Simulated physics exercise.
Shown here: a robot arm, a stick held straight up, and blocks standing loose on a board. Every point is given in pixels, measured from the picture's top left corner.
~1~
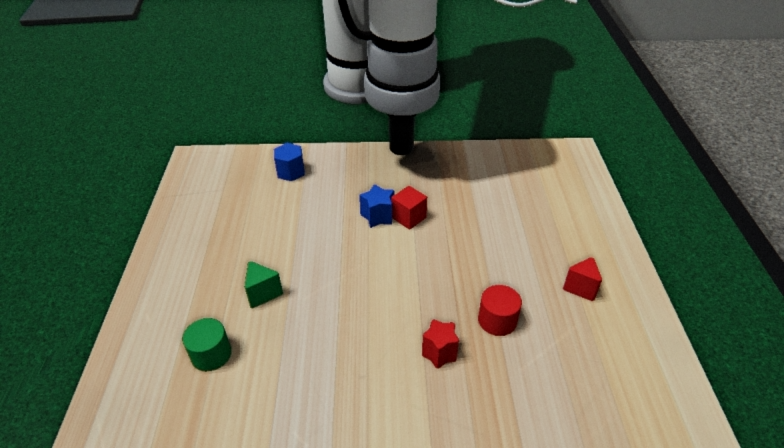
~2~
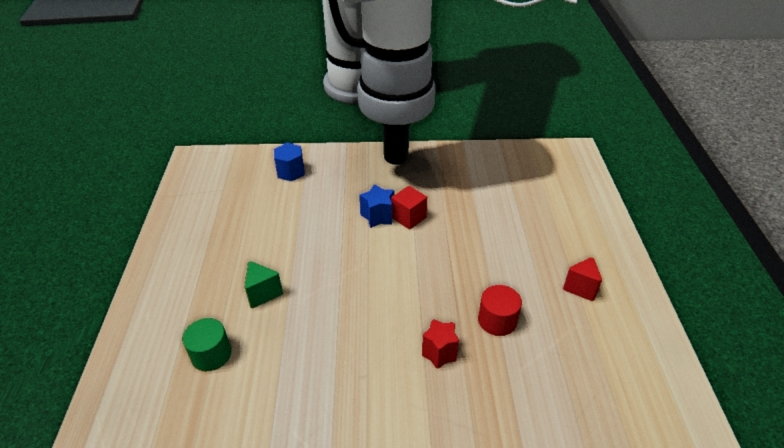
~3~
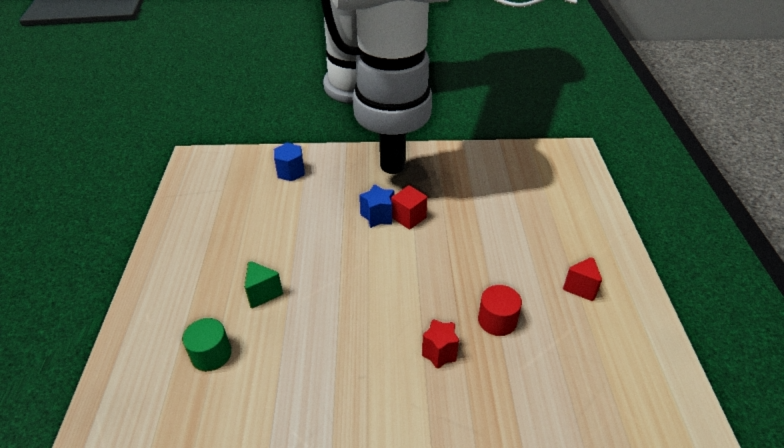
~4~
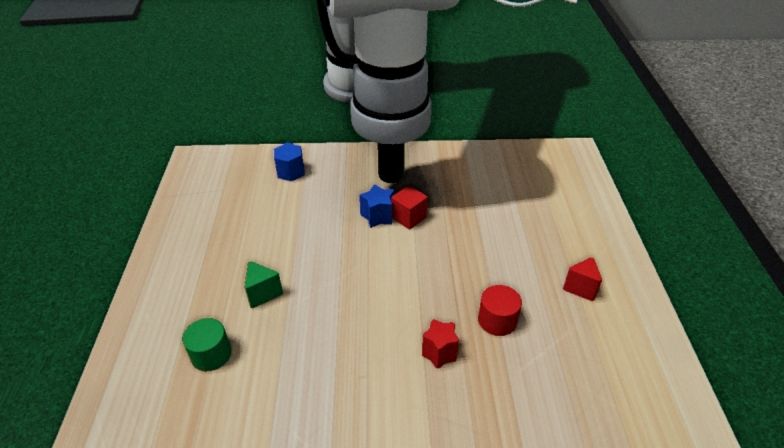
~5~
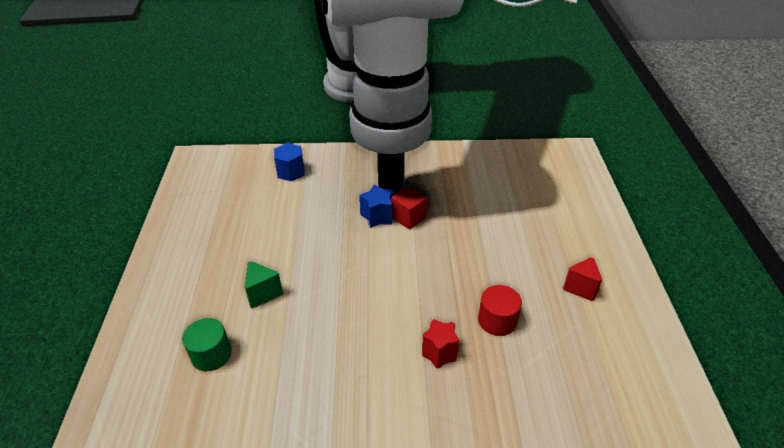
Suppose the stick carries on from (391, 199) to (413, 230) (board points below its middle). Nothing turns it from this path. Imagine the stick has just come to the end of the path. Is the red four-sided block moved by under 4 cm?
Short answer: No.
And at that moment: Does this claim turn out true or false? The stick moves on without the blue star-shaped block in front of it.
The statement is true.
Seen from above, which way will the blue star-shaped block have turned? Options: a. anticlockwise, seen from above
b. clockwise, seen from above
b - clockwise, seen from above.
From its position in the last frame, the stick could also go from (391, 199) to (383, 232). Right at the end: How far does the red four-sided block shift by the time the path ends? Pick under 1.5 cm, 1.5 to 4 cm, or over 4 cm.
Overall it shifts less than 1.5 cm.
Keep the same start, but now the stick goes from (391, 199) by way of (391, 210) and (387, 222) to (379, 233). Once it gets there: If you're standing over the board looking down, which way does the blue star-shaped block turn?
It spins clockwise.
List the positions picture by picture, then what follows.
In the first frame, lower end of the stick (401, 149), tops of blocks, blue star-shaped block (378, 195), red four-sided block (410, 196).
In the second frame, stick (396, 158), blocks as before.
In the third frame, stick (393, 167), blocks as before.
In the fourth frame, stick (391, 177), blocks as before.
In the fifth frame, stick (391, 186), blue star-shaped block (378, 195), red four-sided block (410, 196).
On the path given first. Halfway along, stick (402, 201); blue star-shaped block (378, 202), turned 40° clockwise; red four-sided block (420, 208).
At the end, stick (413, 216); blue star-shaped block (379, 203), turned 50° clockwise; red four-sided block (433, 223).
